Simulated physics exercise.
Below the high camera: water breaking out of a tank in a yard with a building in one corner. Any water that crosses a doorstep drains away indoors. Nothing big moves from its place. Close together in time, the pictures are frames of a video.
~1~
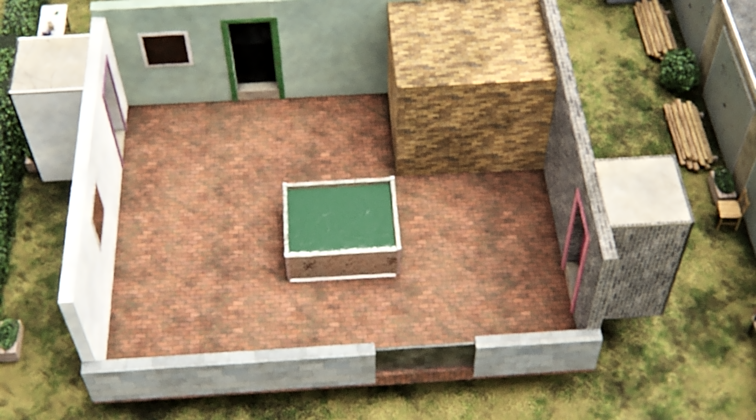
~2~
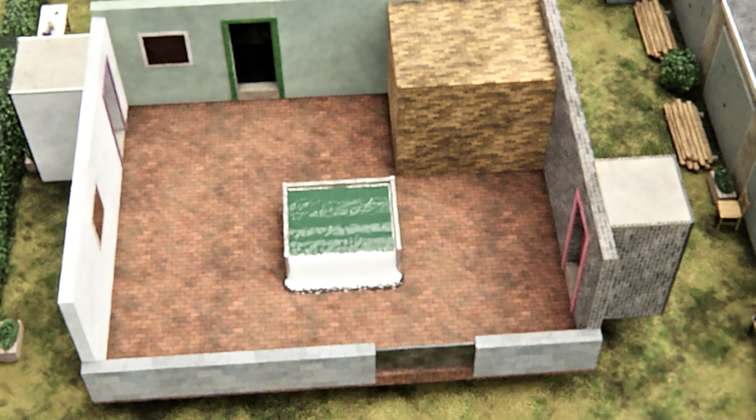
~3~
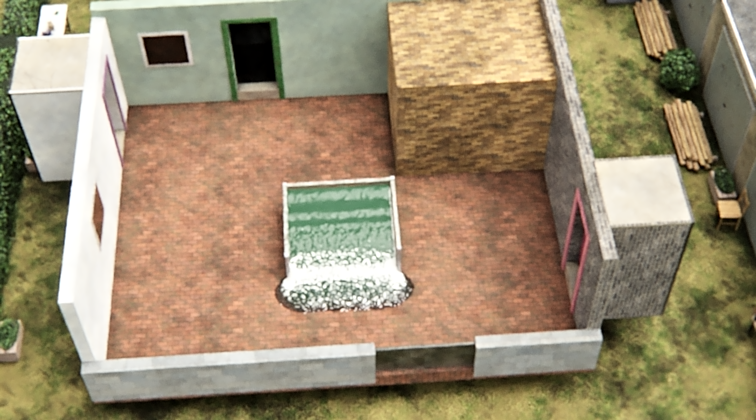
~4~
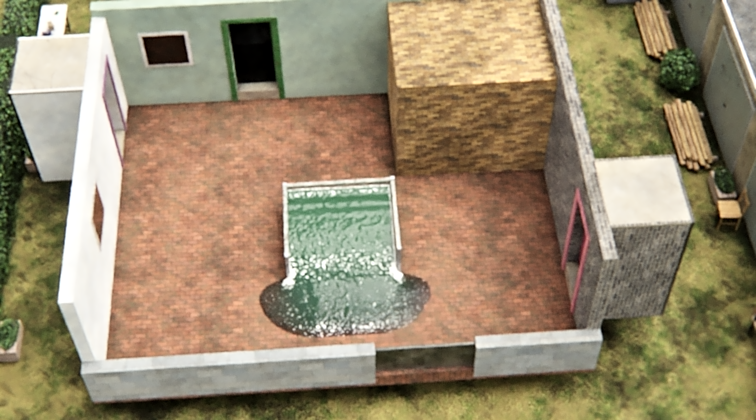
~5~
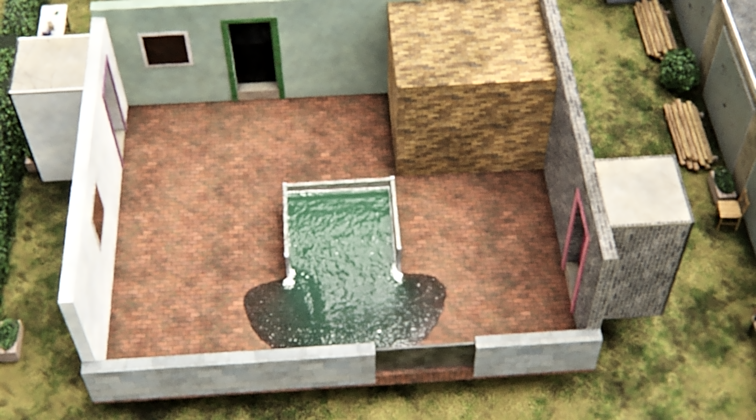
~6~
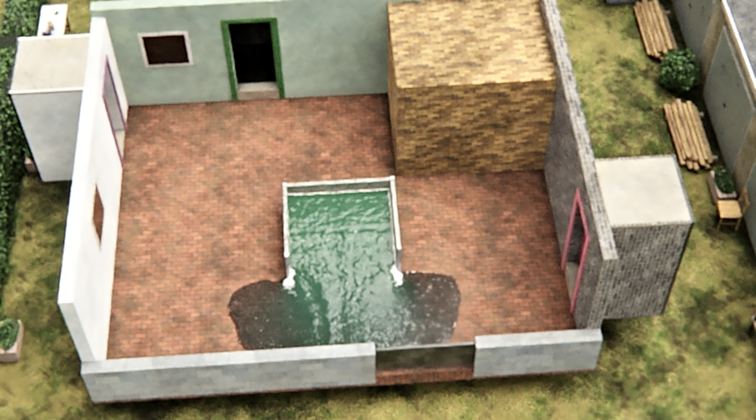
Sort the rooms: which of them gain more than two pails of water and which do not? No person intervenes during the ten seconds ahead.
The purple door gains no more; the pink door gains no more; the green door gains no more.
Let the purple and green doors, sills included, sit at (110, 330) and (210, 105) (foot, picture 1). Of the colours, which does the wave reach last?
The one to pick is the green-painted one.
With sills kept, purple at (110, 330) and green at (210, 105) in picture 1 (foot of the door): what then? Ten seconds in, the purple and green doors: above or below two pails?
Then: The purple one tops the mark, the green one falls short.
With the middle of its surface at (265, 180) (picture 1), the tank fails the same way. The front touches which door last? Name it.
Door: The door marked green.
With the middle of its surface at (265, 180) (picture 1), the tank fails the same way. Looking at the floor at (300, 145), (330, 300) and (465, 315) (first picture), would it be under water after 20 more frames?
Going through the three places: Out of reach, in the spill, in the spill.
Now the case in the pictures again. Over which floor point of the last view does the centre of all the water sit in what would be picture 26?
Roughly (354, 306).
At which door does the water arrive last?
Answer is the green one.
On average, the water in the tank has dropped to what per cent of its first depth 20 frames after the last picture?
14 percent or thereabouts.
A moment on, water covers 20 % of the floor; the purple door not reached, the pink door not reached, the green door not reached.
Next, water covers 25 % of the floor; the purple door not reached, the pink door not reached, the green door not reached.
Then, water covers 45 % of the floor; the purple door not reached, the pink door wet at the sill, nothing in, the green door not reached.
Later, water covers 75 % of the floor; the purple door wet at the sill, nothing in, the pink door wet at the sill, nothing in, the green door not reached.
In the end, water covers 100 % of the floor; the purple door wet at the sill, nothing in, the pink door wet at the sill, nothing in, the green door wet at the sill, nothing in.
